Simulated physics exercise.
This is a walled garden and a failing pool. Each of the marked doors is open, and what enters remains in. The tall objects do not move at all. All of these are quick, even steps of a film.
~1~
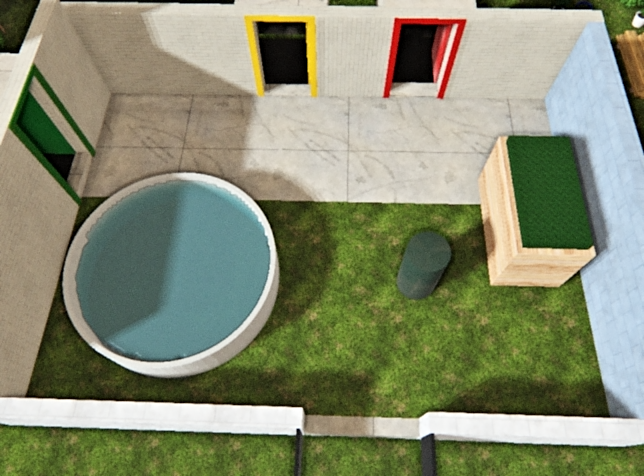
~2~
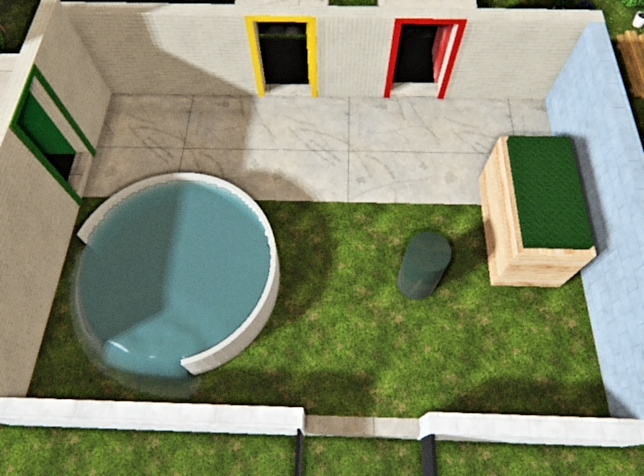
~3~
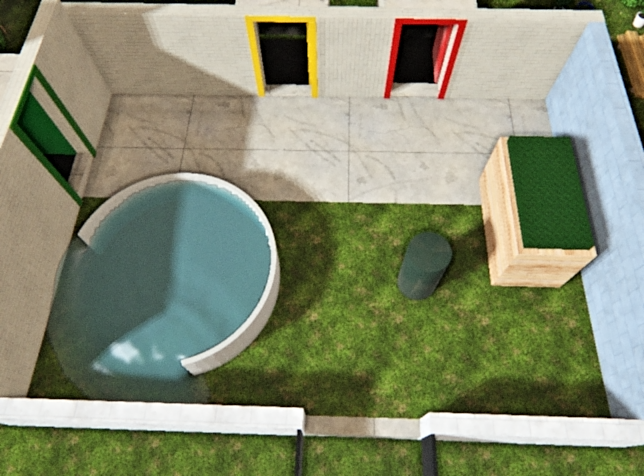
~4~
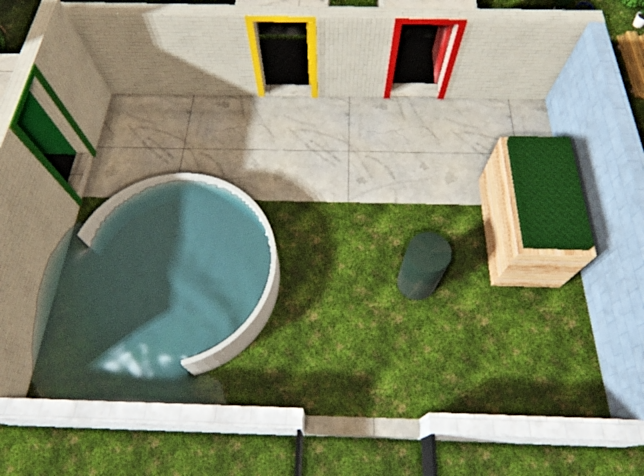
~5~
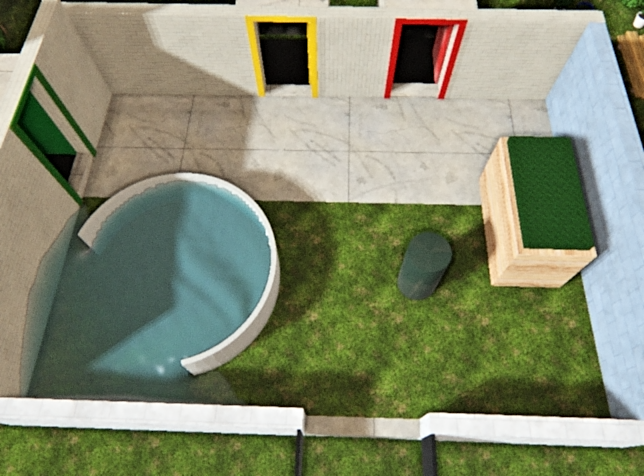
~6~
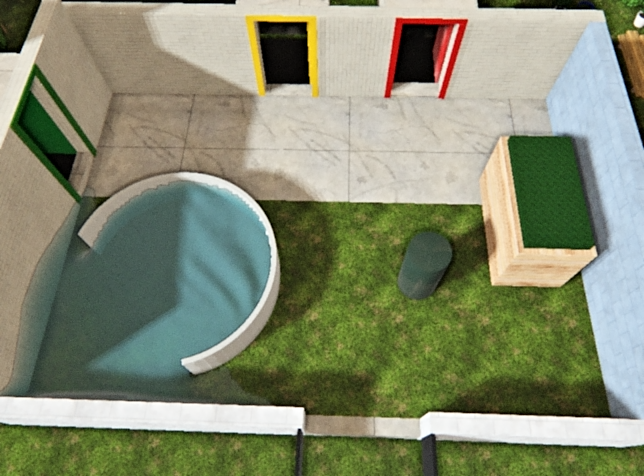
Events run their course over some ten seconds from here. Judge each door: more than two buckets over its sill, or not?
Yellow door - two buckets or less; green door - two buckets or less; red door - two buckets or less.
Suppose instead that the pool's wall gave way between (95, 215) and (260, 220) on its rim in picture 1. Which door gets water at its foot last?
Coming last is the red door.
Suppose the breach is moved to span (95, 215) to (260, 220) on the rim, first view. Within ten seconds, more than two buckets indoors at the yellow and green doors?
My reading: Yellow door takes more; green door goes over.
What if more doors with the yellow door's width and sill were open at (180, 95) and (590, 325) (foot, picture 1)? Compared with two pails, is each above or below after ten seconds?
The first door ends up above and the second ends up below.
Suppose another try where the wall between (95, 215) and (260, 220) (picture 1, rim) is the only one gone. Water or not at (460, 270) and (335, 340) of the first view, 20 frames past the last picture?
Point one not reached; point two not reached.
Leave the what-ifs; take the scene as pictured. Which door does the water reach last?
The one in red.
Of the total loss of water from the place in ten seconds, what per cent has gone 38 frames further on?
Near 50 in a hundred.
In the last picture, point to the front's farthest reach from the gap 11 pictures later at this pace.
The front's farthest point is close to (113, 94).
A moment on, water covers 20 % of the floor; the yellow door not reached, the green door wet at the sill, nothing in, the red door not reached.
Next, water covers 25 % of the floor; the yellow door not reached, the green door wet at the sill, nothing in, the red door not reached.
Then, water covers 45 % of the floor; the yellow door not reached, the green door wet at the sill, nothing in, the red door not reached.
Later, water covers 85 % of the floor; the yellow door under two buckets in, the green door wet at the sill, nothing in, the red door wet at the sill, nothing in.
In the end, water covers 100 % of the floor; the yellow door under two buckets in, the green door wet at the sill, nothing in, the red door wet at the sill, nothing in.
